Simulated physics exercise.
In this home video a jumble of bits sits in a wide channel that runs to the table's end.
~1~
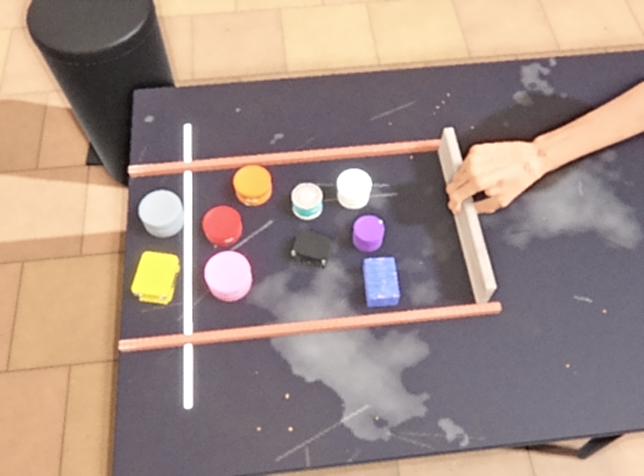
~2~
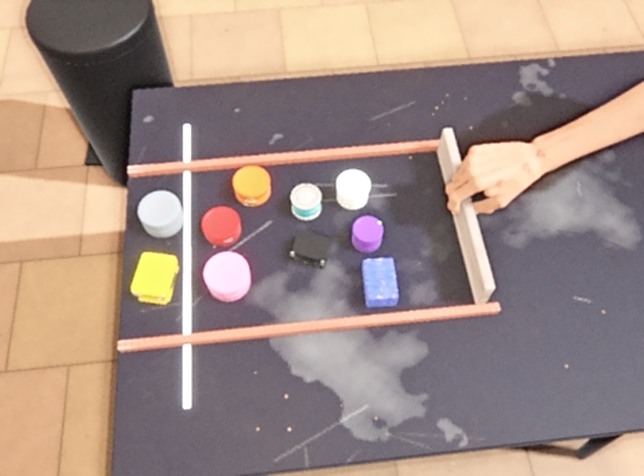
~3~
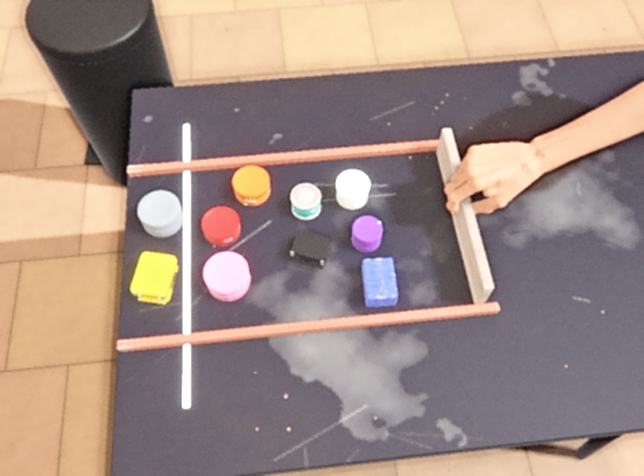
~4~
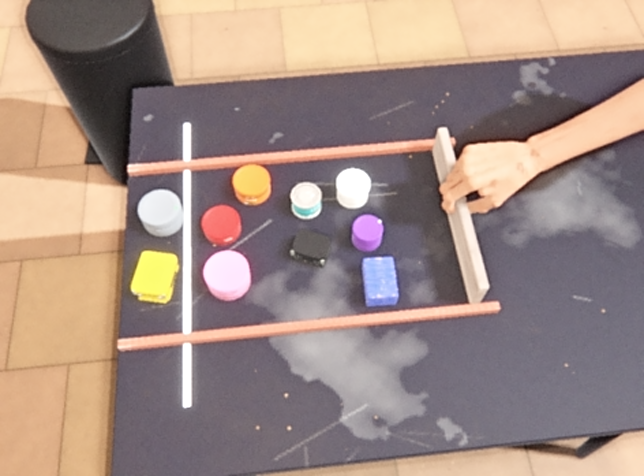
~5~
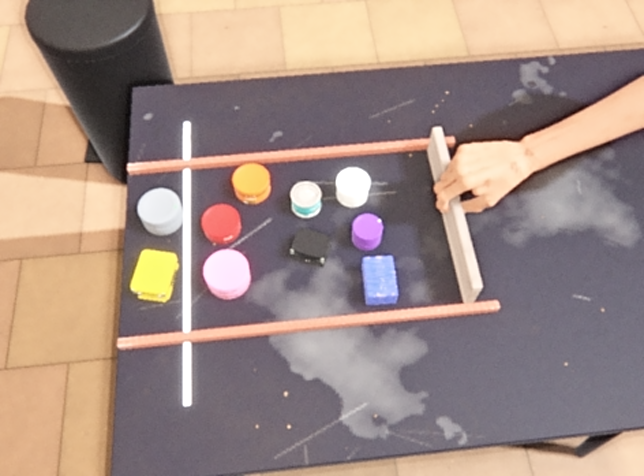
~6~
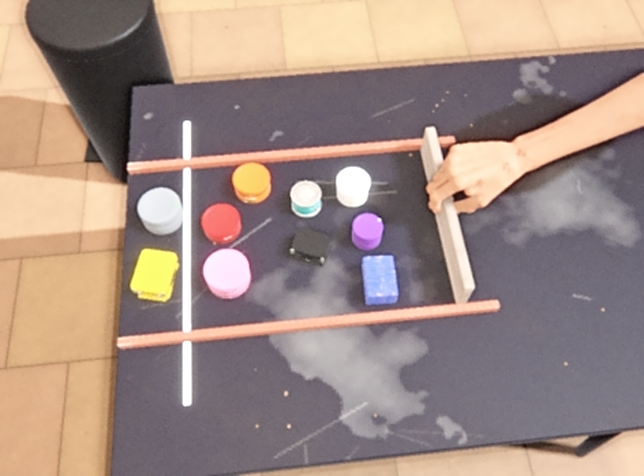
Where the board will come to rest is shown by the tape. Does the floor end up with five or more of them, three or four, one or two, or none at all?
Falling ones: A lone one or two.
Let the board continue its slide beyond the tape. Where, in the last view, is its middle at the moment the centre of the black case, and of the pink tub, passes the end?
The middle sits near (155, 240) for the first and near (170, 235) for the other.
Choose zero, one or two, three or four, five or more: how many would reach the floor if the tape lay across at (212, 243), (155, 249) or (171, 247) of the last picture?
The falls would be none at all; five or more; 3 or 4.
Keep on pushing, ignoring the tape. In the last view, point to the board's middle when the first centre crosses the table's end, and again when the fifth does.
At the first moment about (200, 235), at the next about (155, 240).
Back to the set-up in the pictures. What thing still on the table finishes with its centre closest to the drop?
The answer is the red tub.
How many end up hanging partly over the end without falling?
It's 3.
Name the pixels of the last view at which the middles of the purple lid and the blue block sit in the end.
Near (171, 249) and (170, 302).
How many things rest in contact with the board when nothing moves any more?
It adds up to 4.
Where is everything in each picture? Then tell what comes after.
Yellow case (158, 278); grey lid (163, 214); red tub (223, 227); board (464, 212); tape (188, 248), in the first frame.
Grey lid (162, 214); black case (312, 250), in the second frame.
Red tub (221, 227); orange tub (252, 186), in the third frame.
Yellow case (157, 277); turquoise pot (306, 201), in the fourth frame.
Grey lid (161, 212); board (452, 212), in the fifth frame.
Yellow case (156, 276); grey lid (161, 211); red tub (222, 224); board (445, 212); tape (187, 246), in the sixth frame.
Early on, none off yet; yellow case at rest near (156, 276); grey lid at rest near (161, 211); red tub at rest near (222, 224).
A while later, none off yet; yellow case moving near (147, 279); grey lid at rest near (161, 211); red tub travelled about its own width near (167, 246).
Finally, the number that fall off is one or two; lost, yellow case.
